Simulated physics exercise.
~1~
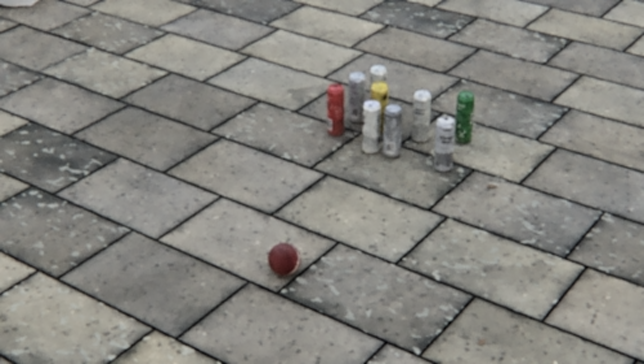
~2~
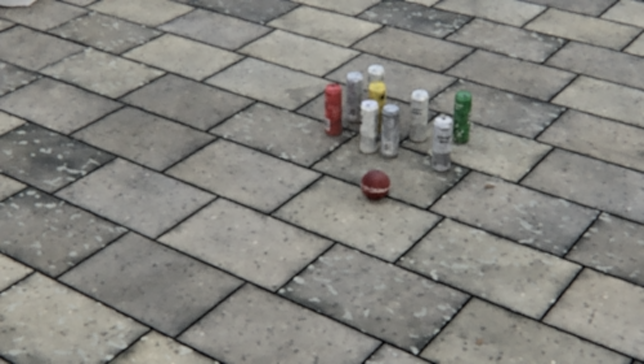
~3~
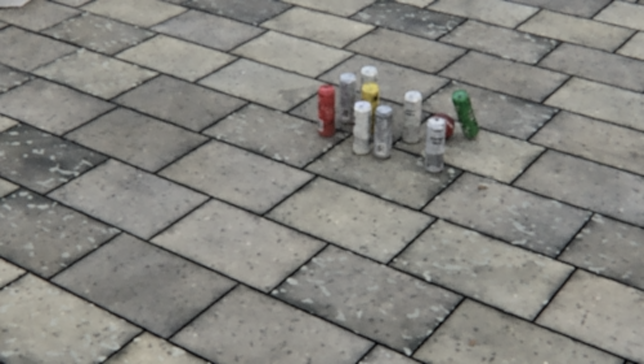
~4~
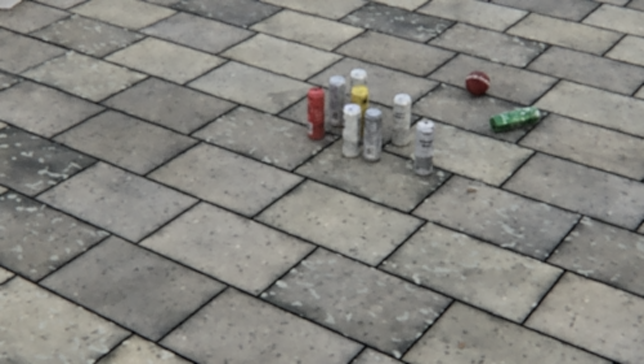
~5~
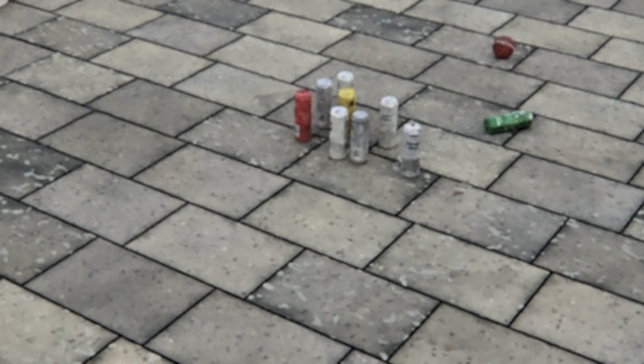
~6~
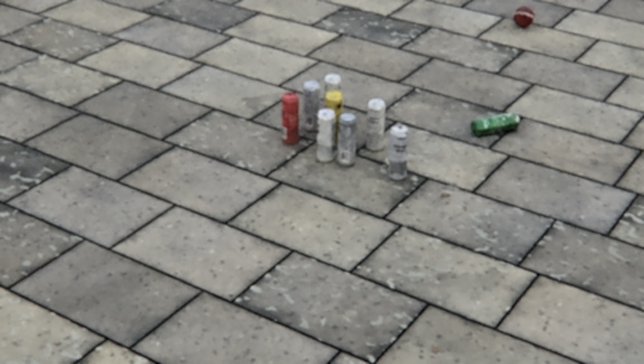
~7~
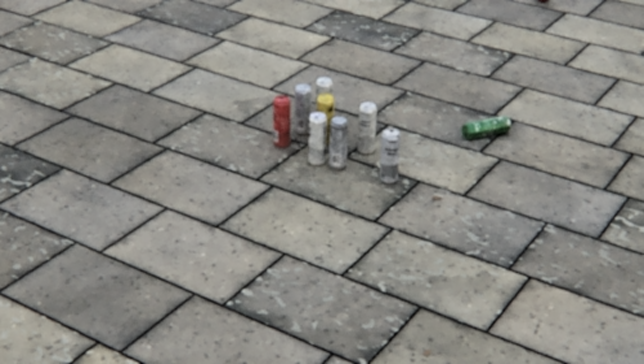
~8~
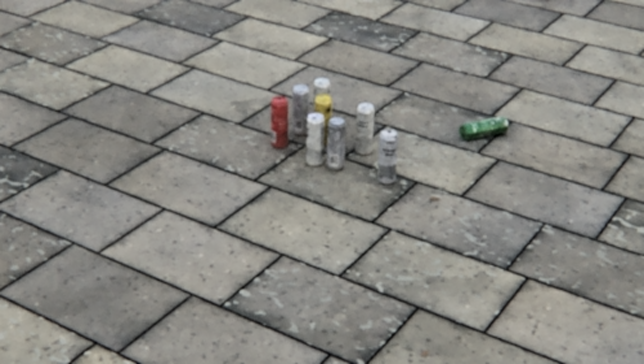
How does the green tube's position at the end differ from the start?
The green tube stands upright at the start, but at the end it lies on its side on the paving.
Tubes stand on paving as a red ball topples the green one and rolls away.
